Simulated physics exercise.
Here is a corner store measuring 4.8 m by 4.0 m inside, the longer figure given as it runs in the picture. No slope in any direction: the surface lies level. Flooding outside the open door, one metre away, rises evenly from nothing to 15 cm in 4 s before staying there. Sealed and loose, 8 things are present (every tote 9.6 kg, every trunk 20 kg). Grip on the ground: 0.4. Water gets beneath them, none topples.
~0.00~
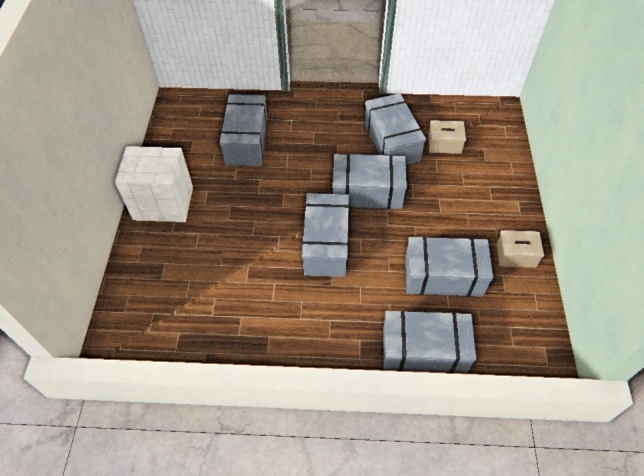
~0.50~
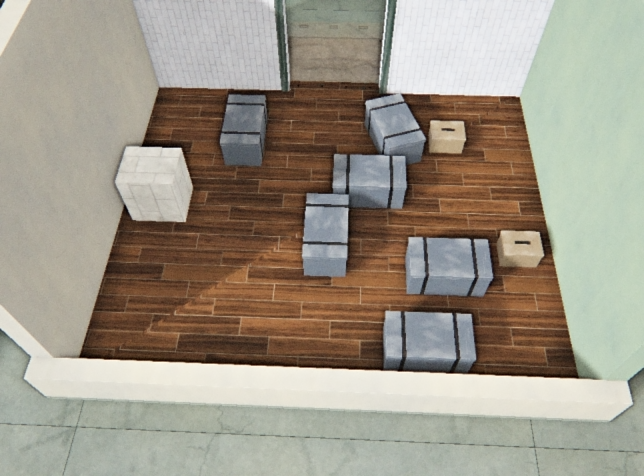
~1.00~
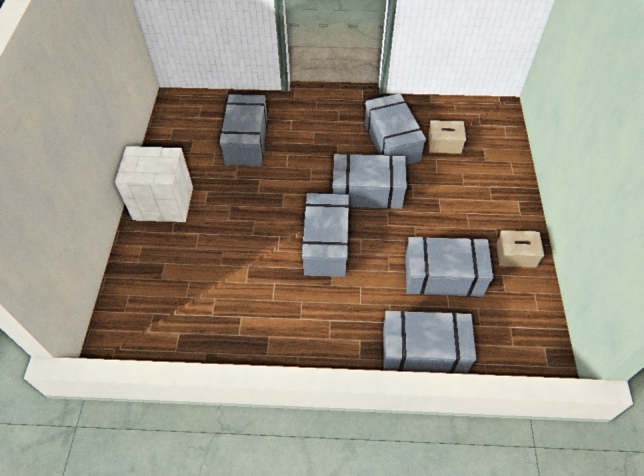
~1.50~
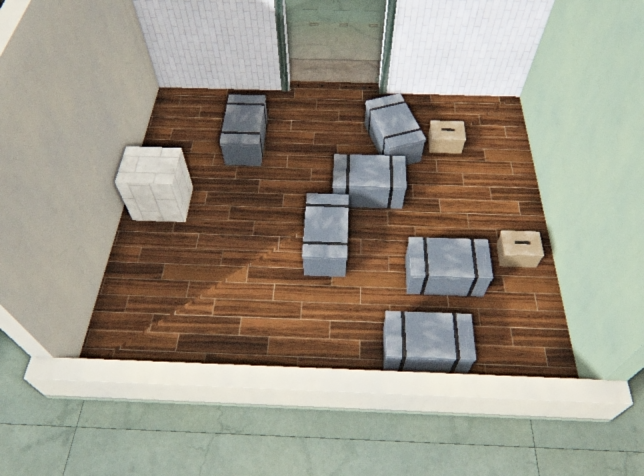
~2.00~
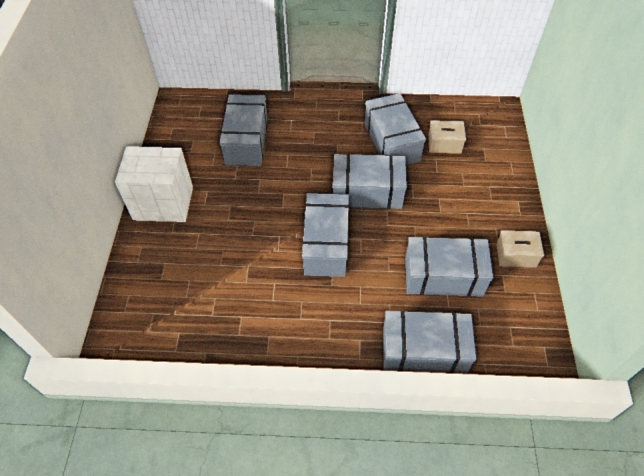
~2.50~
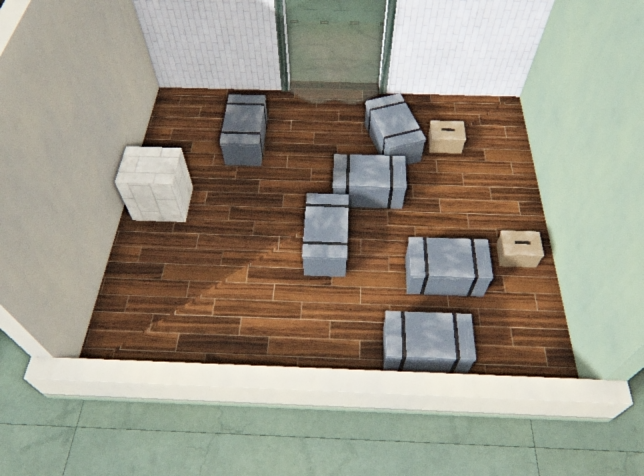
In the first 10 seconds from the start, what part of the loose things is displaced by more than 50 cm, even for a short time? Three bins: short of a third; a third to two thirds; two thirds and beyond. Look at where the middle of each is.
Few of them shift that far, under a third.
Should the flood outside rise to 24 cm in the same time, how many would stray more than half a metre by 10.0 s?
Then 5 of them.
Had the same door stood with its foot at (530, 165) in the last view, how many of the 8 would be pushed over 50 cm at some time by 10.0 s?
Then 3.
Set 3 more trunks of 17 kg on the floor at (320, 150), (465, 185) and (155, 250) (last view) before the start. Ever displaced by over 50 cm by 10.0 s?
One: Beyond it. Two: Within it. Three: Within it.
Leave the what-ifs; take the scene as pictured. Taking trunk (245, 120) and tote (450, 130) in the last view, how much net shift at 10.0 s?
First 0 cm, then 0 cm.
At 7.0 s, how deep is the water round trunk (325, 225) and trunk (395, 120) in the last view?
Around 3 cm and 3 cm.
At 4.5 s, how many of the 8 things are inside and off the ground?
That would be 0 of them.
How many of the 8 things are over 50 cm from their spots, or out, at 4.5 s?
Count then: 0.
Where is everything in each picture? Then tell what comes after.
In the first frame, a tote at (522, 243), on the bottom; a trunk at (370, 170) rests on the ground; 0.0 m2 under water; 0 of 8 have shifted.
In the second frame, a tote at (522, 243), on the bottom; a trunk at (370, 170) rests on the ground; water covers 0.0 m2; 0 of 8 have shifted.
In the third frame, a tote at (522, 243) rests on the ground; a trunk at (370, 170) rests on the ground; 0.0 m2 under water; 0 of 8 have shifted.
In the fourth frame, a tote at (522, 243), on the bottom; a trunk at (370, 170) rests on the ground; water covers 0.0 m2; 0 of 8 have shifted.
In the fifth frame, a tote at (522, 243), on the bottom; a trunk at (370, 170), on the bottom; water covers 0.0 m2; 0 of 8 have shifted.
In the sixth frame, a tote at (522, 243), on the bottom; a trunk at (370, 170), on the bottom; 0.2 m2 under water; 0 of 8 have shifted.
After 3.5 s 0 of 8 are over 50 cm from their spots; 0 afloat.
After 4.5 s 0 of 8 are over 50 cm from their spots; 0 afloat.
After 7.0 s 0 of 8 are over 50 cm from their spots; 0 afloat.
After 10.0 s 1 of 8 are over 50 cm from their spots, and 1 have been at some point; 0 afloat.
